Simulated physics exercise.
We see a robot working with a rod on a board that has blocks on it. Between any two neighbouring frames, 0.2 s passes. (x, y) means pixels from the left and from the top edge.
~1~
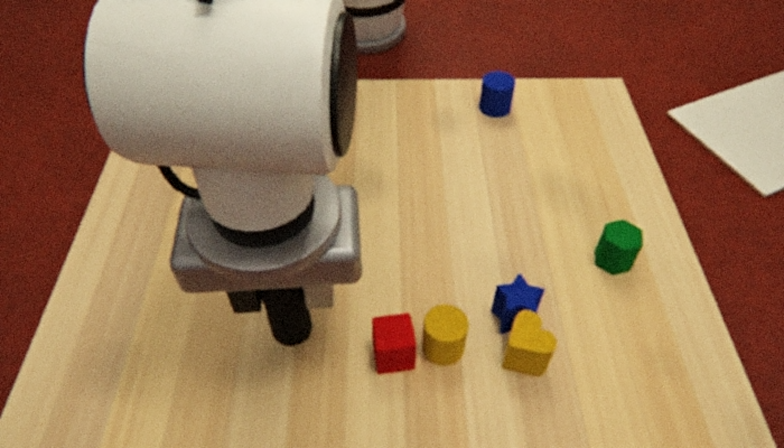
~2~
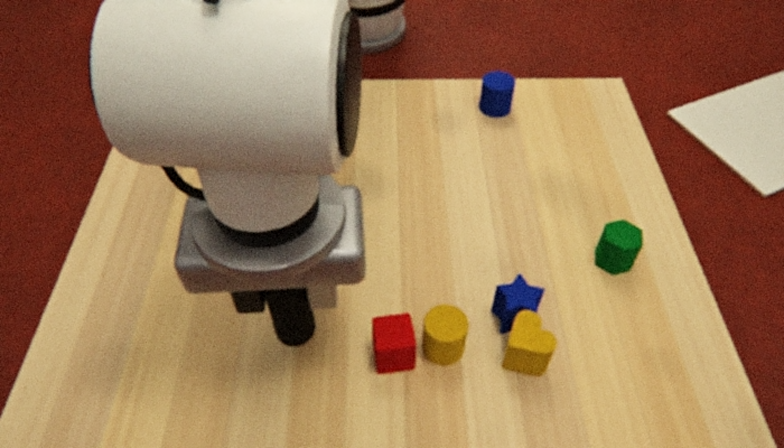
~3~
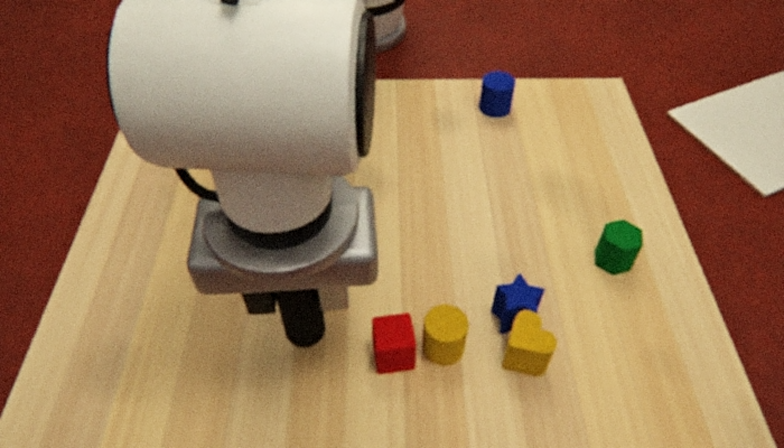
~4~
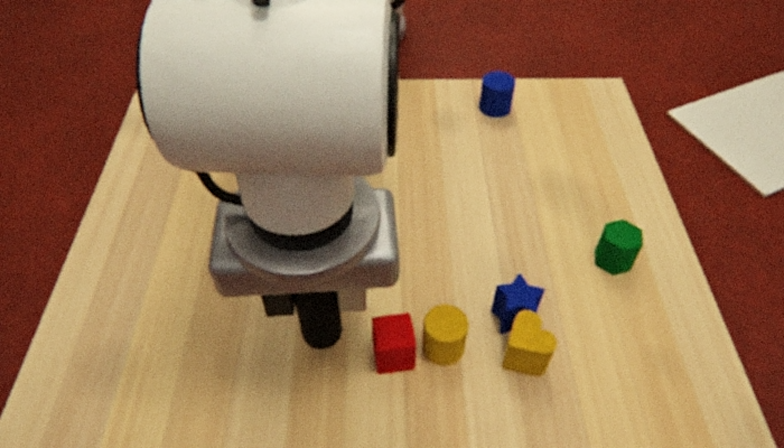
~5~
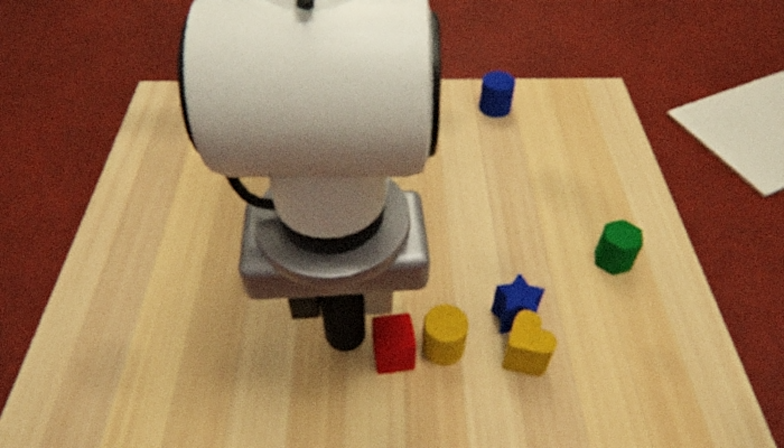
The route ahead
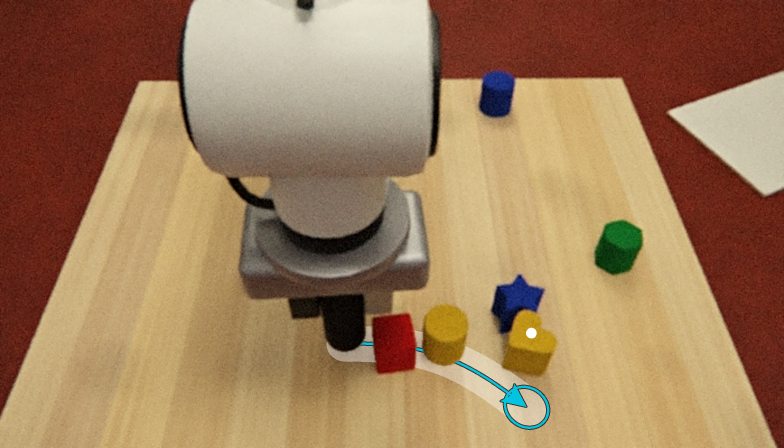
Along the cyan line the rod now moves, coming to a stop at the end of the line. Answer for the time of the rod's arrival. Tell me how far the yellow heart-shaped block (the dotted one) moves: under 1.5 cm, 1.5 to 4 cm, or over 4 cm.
It shifts by 1.5 to 4 cm.
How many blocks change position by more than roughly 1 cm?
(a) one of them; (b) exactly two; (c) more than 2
c: More than 2.
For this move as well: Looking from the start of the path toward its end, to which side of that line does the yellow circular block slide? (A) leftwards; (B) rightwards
Letter A.
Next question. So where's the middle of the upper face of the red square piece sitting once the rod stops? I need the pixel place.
The red square piece ends near (486, 399).
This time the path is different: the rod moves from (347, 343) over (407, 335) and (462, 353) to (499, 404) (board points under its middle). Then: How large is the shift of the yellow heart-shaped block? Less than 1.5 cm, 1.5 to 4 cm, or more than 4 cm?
Once the path ends, it will sit 1.5 to 4 cm from where it is now.
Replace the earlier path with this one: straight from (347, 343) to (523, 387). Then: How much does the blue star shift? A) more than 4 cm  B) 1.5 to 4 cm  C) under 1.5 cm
C
Drawn move, from (347, 343) via (409, 348) and (470, 369), ending at (527, 407); the dot is on the yellow heart-shaped block.
The first path, step by step. One third of the way, rod at (410, 340); red square piece at (443, 349), turned 55° clockwise; yellow circular block at (478, 328).
Two thirds of the way, rod at (473, 361); red square piece at (480, 386), turned 110° clockwise; yellow circular block at (516, 332); yellow heart-shaped block at (559, 334).
At the end, rod at (529, 400); red square piece at (486, 399), turned 135° clockwise; yellow circular block at (533, 335); blue star still; yellow heart-shaped block at (576, 333), turned 15° anticlockwise.
